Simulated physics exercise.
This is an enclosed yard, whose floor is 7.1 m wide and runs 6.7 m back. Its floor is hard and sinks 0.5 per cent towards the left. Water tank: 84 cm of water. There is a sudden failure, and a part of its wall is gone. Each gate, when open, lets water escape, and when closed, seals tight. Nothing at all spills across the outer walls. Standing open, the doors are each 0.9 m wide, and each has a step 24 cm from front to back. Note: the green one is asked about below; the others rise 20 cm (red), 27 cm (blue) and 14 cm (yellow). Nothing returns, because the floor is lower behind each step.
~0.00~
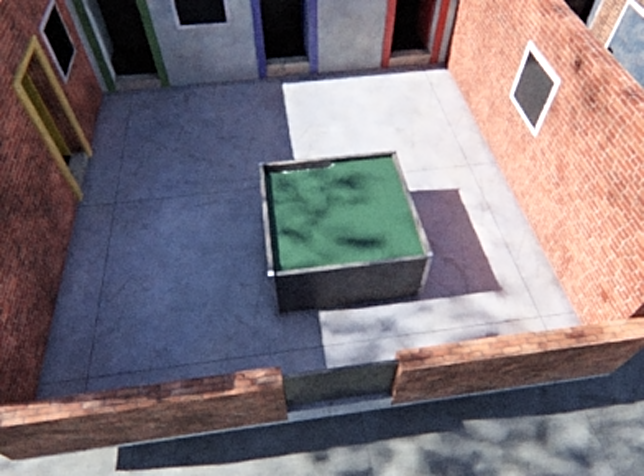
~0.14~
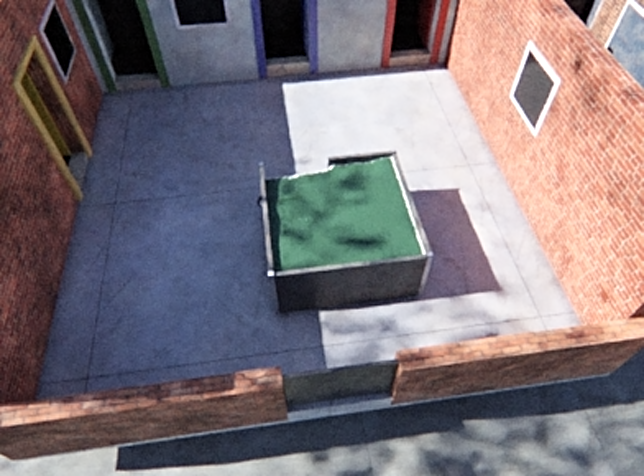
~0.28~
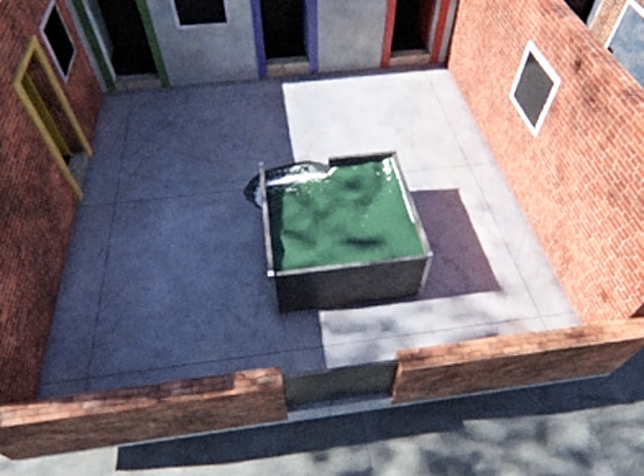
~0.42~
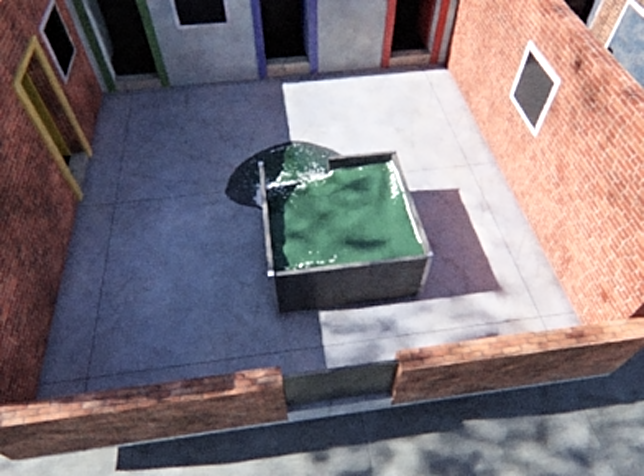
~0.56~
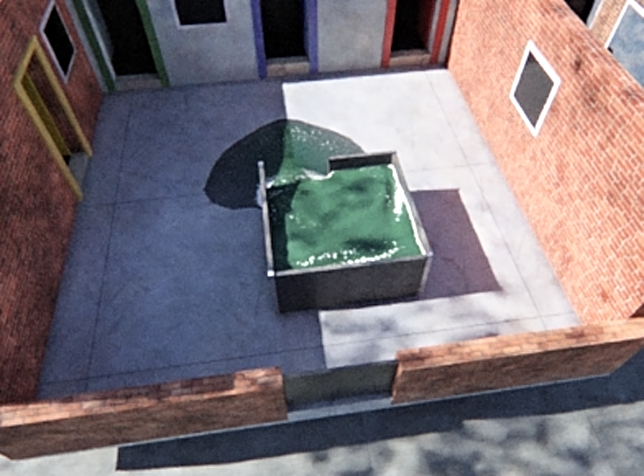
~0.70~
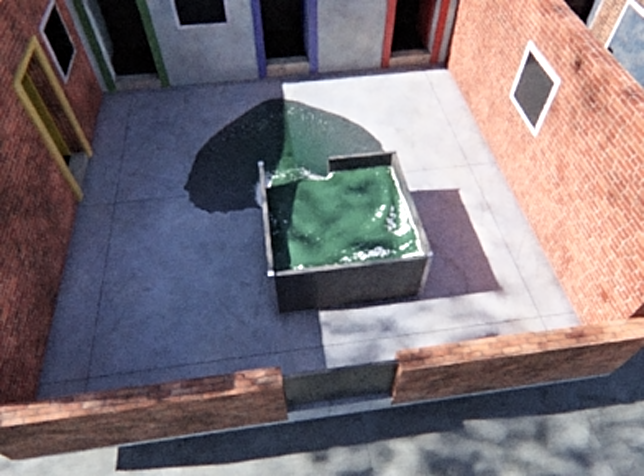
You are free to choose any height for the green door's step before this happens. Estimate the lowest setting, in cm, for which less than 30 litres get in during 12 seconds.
Around 20 cm.
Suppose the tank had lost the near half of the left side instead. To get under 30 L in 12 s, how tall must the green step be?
In that case you'd want it roughly 18 cm high.
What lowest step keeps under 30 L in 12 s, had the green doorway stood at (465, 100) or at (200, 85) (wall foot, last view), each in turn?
8.5 and 20 cm.
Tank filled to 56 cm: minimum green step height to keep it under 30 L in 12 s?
Required height: Approx. 11.5 cm.
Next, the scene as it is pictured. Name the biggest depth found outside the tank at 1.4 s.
Close to 44 centimetres.
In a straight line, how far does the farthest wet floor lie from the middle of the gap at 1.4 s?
4.2 m.
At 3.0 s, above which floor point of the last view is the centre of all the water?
Centre of mass: About (283, 157) px.
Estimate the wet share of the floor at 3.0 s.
Approximately 40 % of the floor.
After 1.4 s water covers 35 % of the floor, deepest (44 cm) near (290, 198); it has not reached the green door.
After 3.0 s water covers 40 % of the floor, deepest (34 cm) near (103, 93); 22 cm at the green door, 12 litres in over its 18 cm step.
After 12.0 s water covers 100 % of the floor, deepest (12 cm) near (214, 403); 8 cm at the green door, 42 litres in over its 18 cm step.
At the green door as built, the water arrived by 1.7 s and peaked near 25 cm at 3.2 s.
Run again over the same 12 s with other heights there, 52 litres in over 17 cm, 16 litres over 23 cm. The limit of 30 litres is kept from about 20 cm up.
